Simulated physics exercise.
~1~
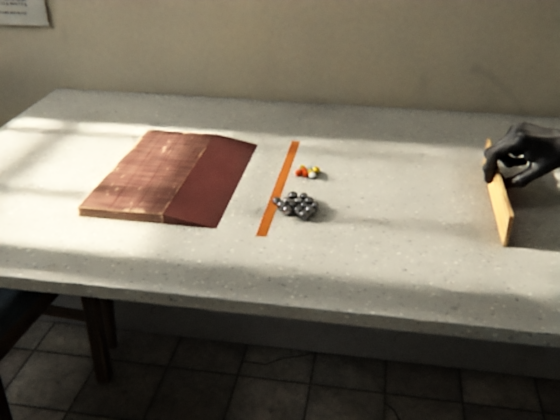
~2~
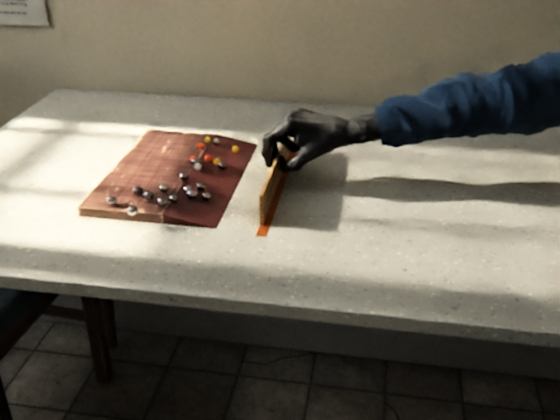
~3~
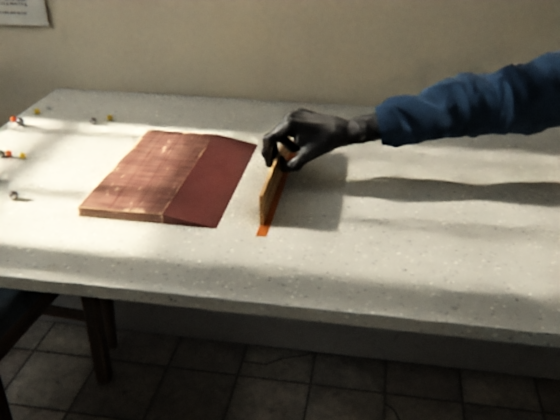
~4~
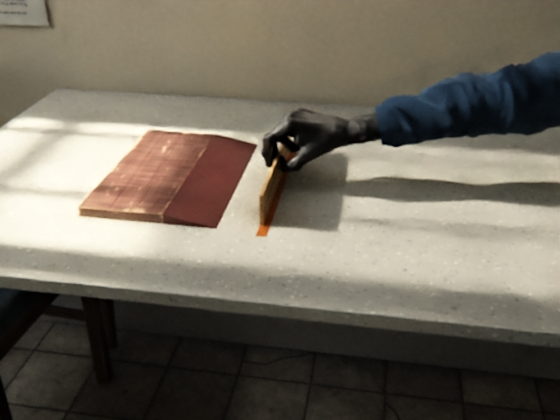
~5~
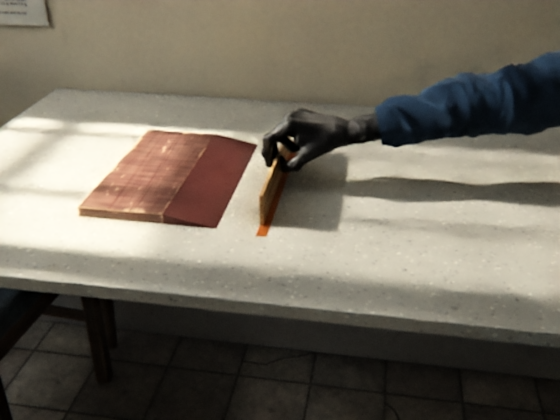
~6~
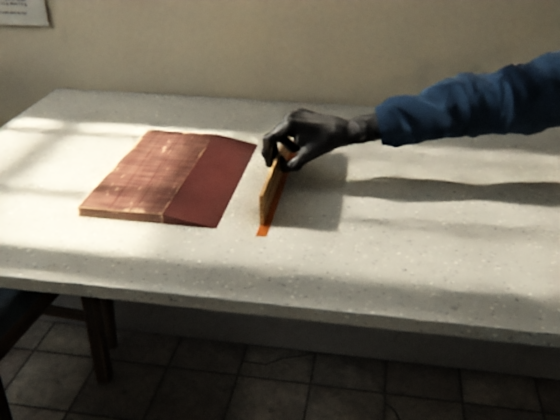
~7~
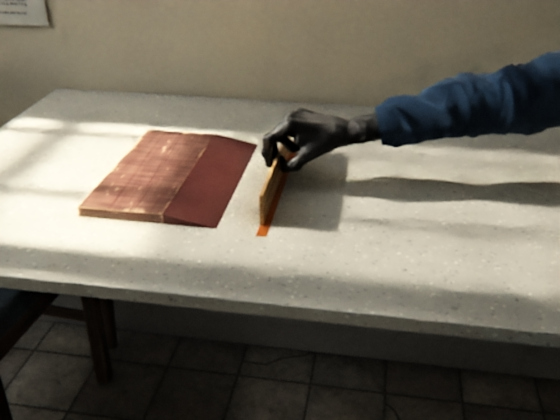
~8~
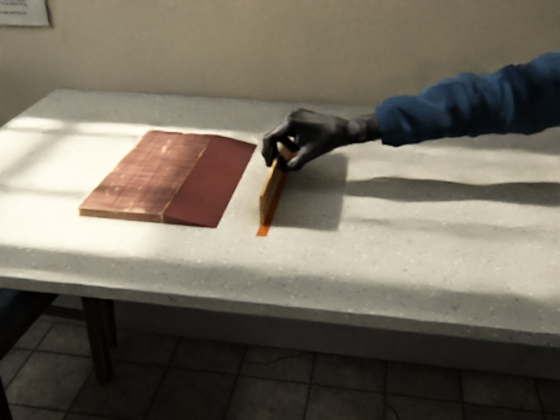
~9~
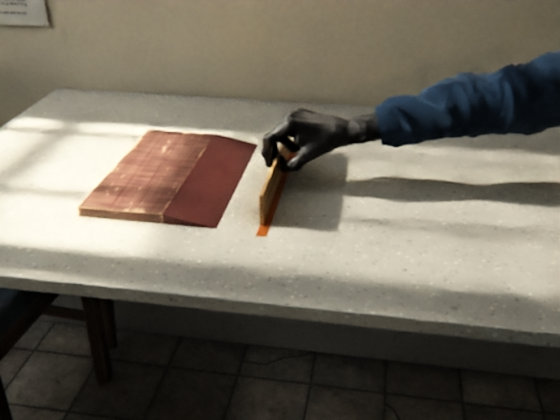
A gloved hand sweeps a wooden strip left, sending small beads over a low reddish ramp and out of sight.
